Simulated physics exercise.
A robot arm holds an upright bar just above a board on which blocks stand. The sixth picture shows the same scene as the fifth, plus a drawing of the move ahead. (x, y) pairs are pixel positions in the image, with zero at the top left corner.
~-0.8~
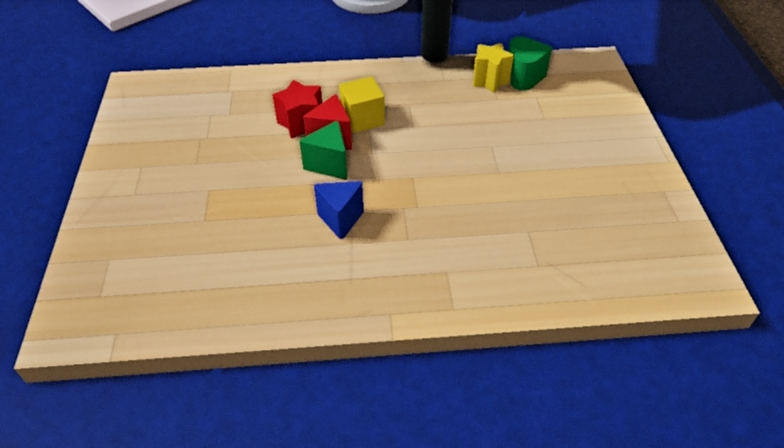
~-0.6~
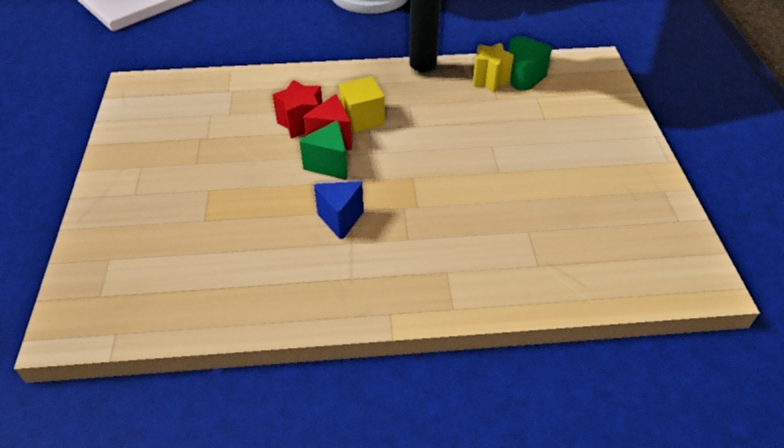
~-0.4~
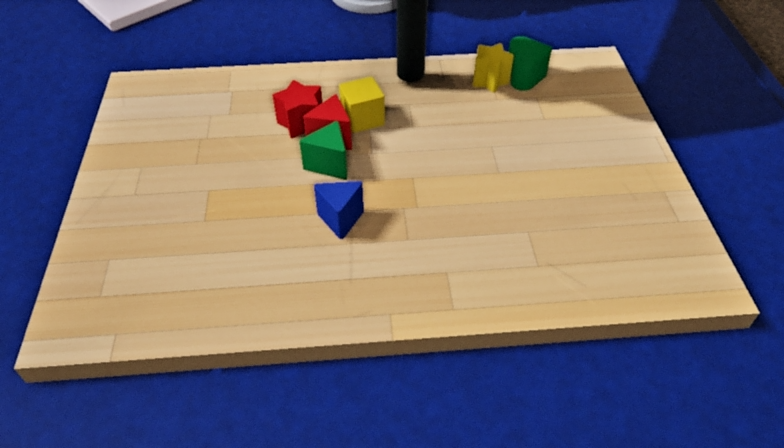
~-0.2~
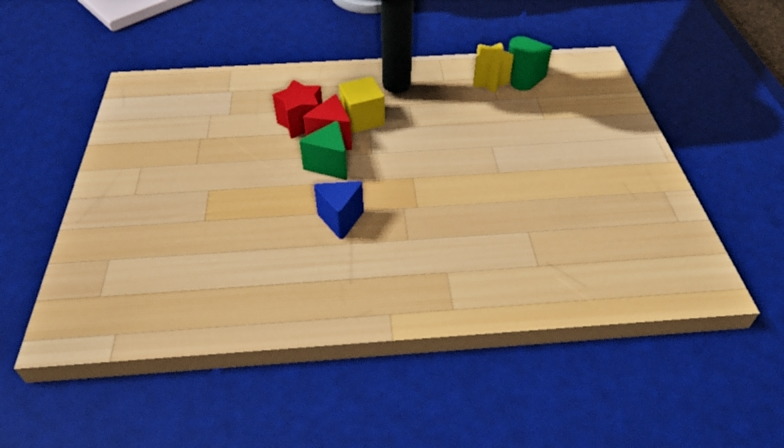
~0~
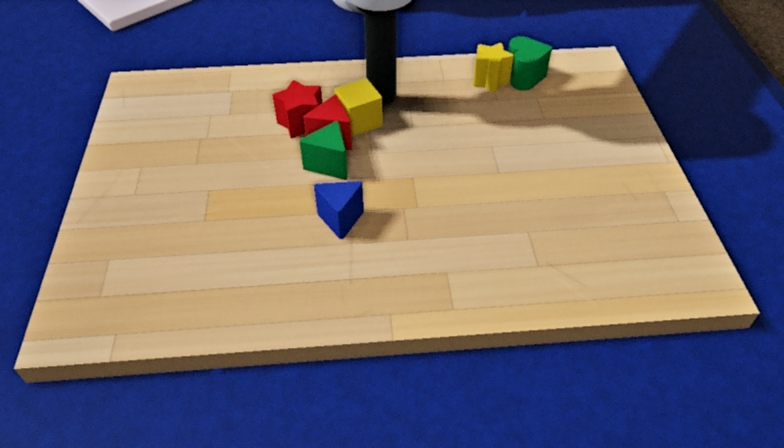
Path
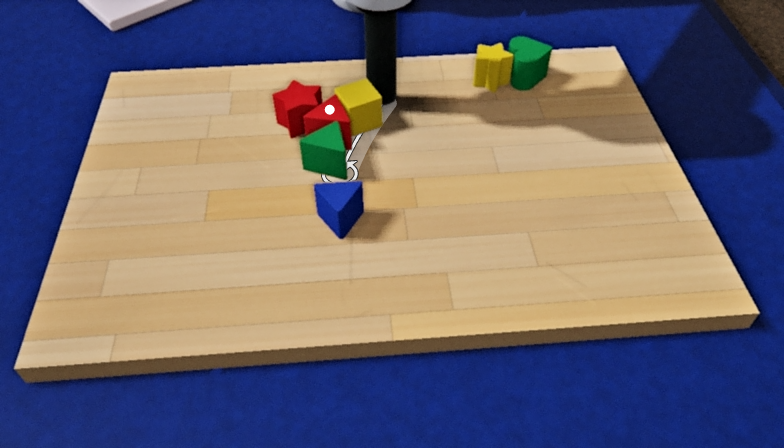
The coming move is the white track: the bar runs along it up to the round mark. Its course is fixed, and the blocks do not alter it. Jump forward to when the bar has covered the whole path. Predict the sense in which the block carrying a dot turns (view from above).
Turns clockwise.
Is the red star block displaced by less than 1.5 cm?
Yes, it checks out.
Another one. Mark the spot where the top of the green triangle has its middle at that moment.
If I read the scene right, the answer is (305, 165).
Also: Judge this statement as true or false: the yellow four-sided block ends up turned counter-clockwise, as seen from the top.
False.
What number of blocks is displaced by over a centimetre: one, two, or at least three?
Three or more blocks move more than 1 cm.
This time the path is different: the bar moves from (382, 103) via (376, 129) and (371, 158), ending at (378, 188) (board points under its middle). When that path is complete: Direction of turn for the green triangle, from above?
Viewed from above, counterclockwise.
Path on the board, from (382, 103) through (359, 136) to (340, 174); the dot is on the red triangle.
On the path given first. One third of the way, bar (366, 118); green triangle (317, 152); red triangle (310, 125); yellow four-sided block (337, 110).
Two thirds of the way, bar (352, 142); green triangle (308, 163), turned 60° anticlockwise; red triangle (282, 136); yellow four-sided block (315, 127), turned 15° clockwise.
At the end, bar (339, 167); red star block in place; green triangle (305, 165), turned 70° anticlockwise; red triangle (267, 137), turned 25° clockwise; yellow four-sided block (303, 136), turned 35° clockwise.
